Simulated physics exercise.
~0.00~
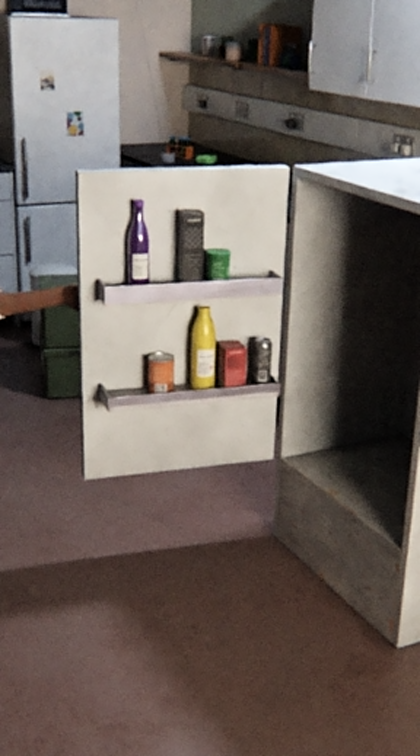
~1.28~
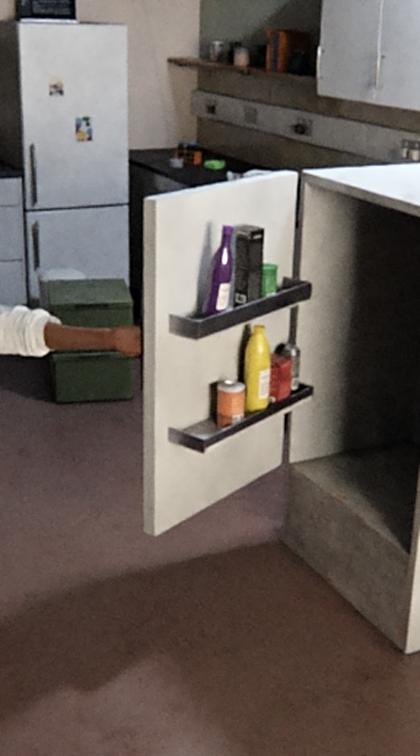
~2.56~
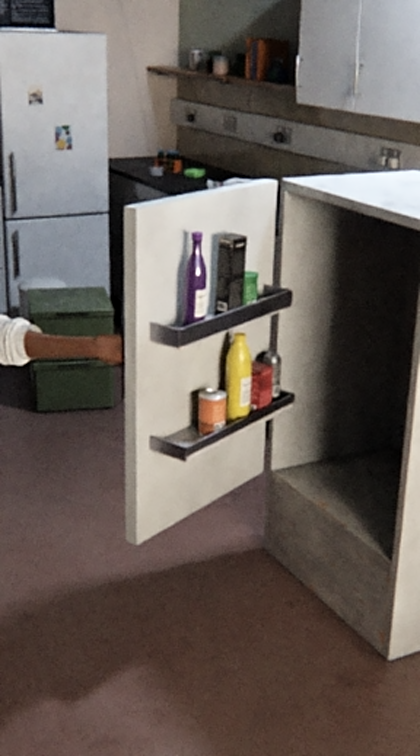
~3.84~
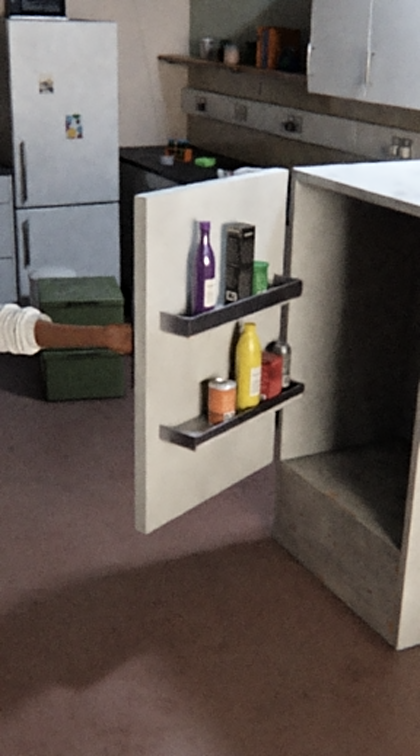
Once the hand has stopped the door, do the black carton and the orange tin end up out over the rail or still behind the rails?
Both stay behind the rails, with the black carton standing in the upper rack and the orange tin in the lower one.
